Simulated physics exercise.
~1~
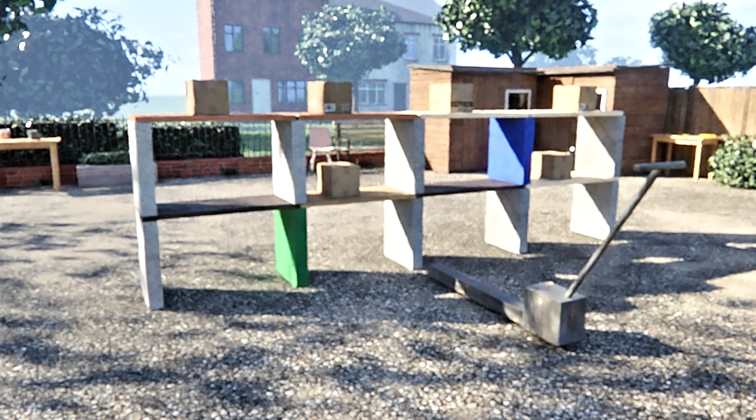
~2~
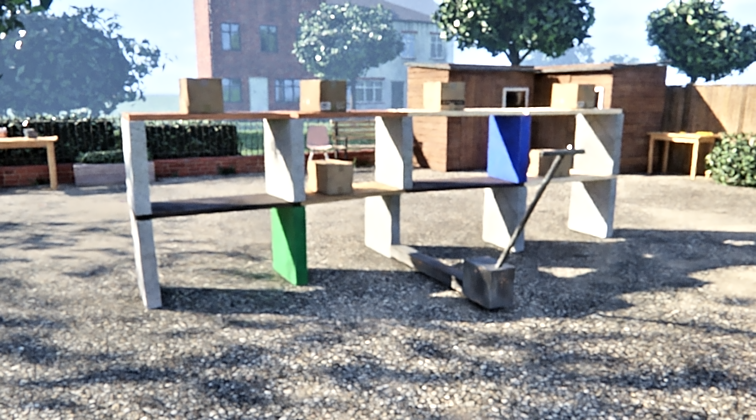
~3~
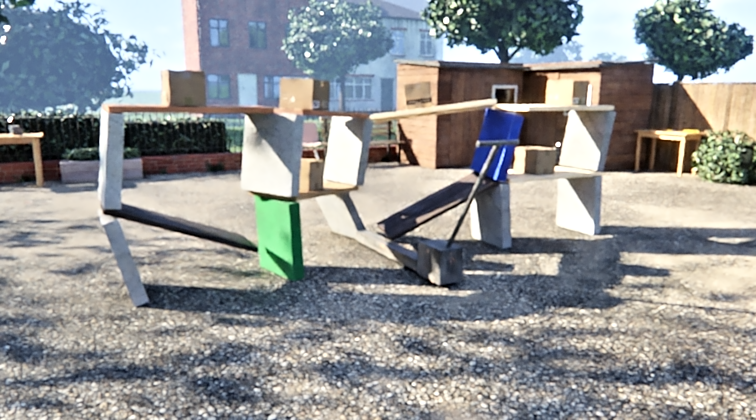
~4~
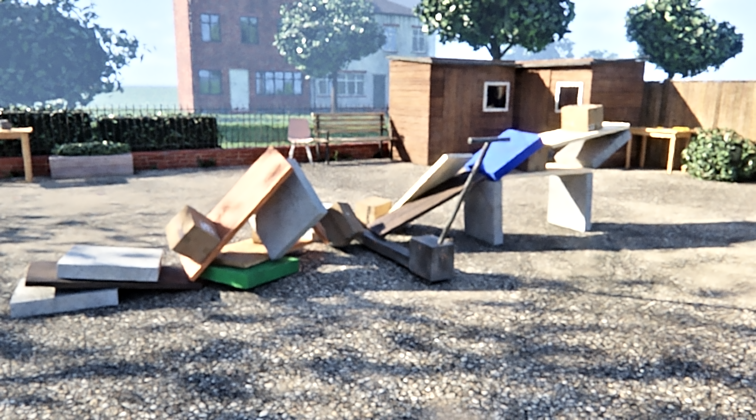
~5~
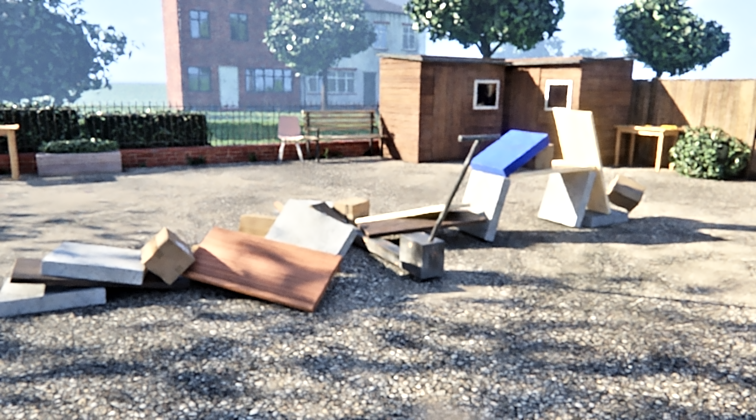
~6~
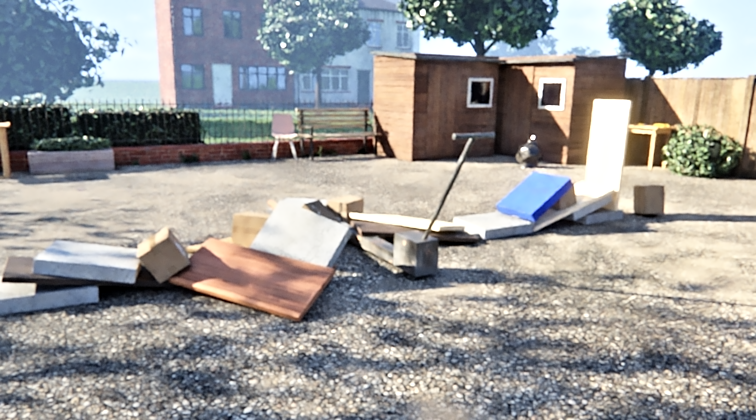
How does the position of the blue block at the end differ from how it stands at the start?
At the start the blue block stands upright in the top tier, while at the end it is leaning at a slant, low among the fallen pieces.
